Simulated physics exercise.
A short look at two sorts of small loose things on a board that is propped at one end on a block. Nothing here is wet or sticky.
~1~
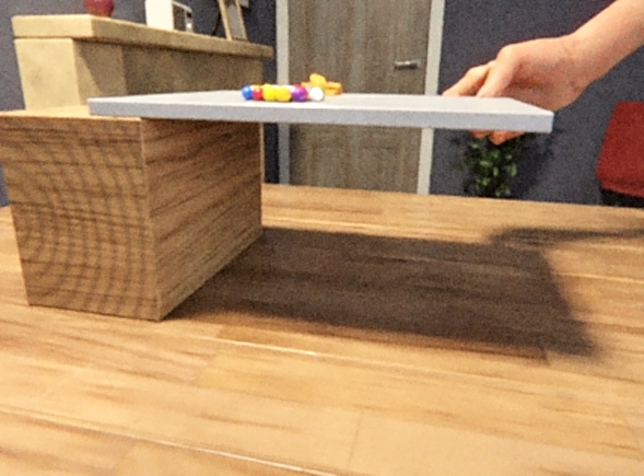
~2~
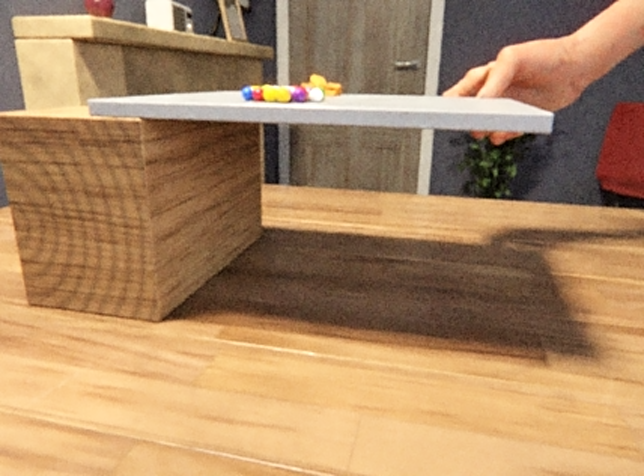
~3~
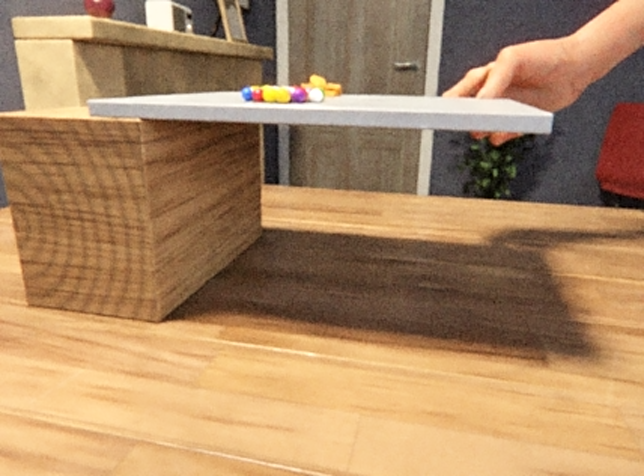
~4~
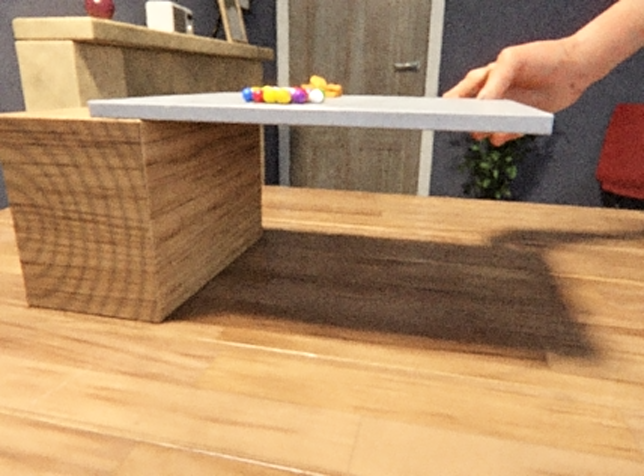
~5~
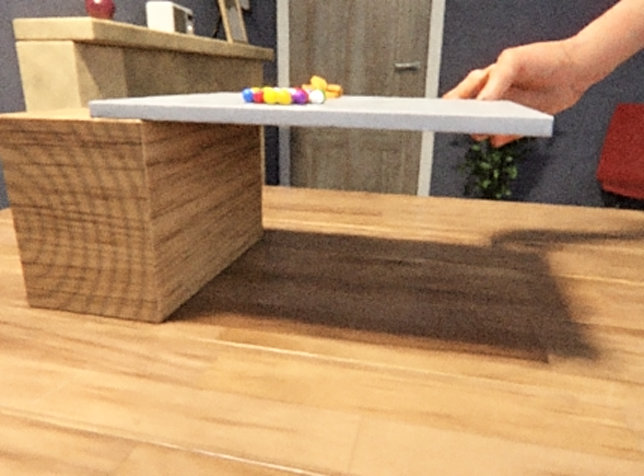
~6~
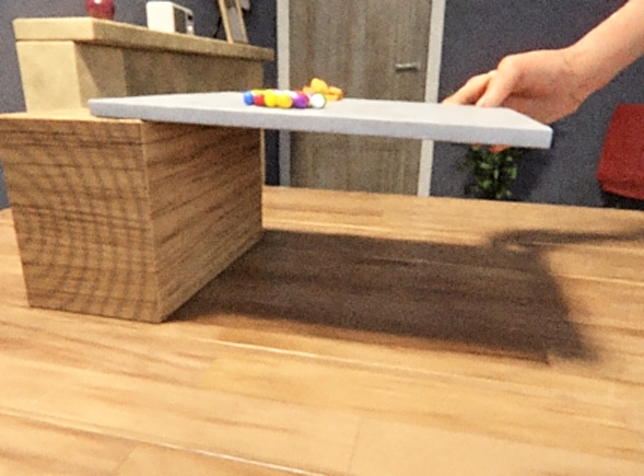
On a board propped on a wooden block, colourful beads rest as a hand slightly lowers one end.
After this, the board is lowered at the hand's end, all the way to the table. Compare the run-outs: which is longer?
The front one outruns the other.
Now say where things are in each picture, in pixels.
The first frame shows held end of the board at (532, 121), level; block at (160, 189), tall, over half the board's length; front lot at (278, 94), some round plastic beads; back lot at (319, 86), a few small crackers.
The second frame shows held end of the board at (532, 122), level; back lot at (319, 87).
The third frame shows held end of the board at (532, 122), level; front lot at (278, 95).
The fourth frame shows held end of the board at (533, 123), level; back lot at (319, 88).
The fifth frame shows held end of the board at (533, 125), level; front lot at (279, 96).
The sixth frame shows held end of the board at (531, 136), down by 2°; block at (161, 191); front lot at (279, 99), not moving; back lot at (320, 91), not moving.
Then, 0.51 s past the last view, board sloping at 16°; front lot all still on the board; back lot all still on the board.
Then, 1.05 s past the last view, board sloping at 31°; front lot mostly up to a board's length out; back lot all still on the board.
Then, 1.69 s past the last view, board resting at 36°; front lot mostly one to two board lengths out, a small part gone off the table; back lot mostly at the foot of the board.
Finally, board resting at 36°; front lot mostly more than two board lengths out, about half gone off the table; back lot mostly at the foot of the board; the front lot has gone farther.
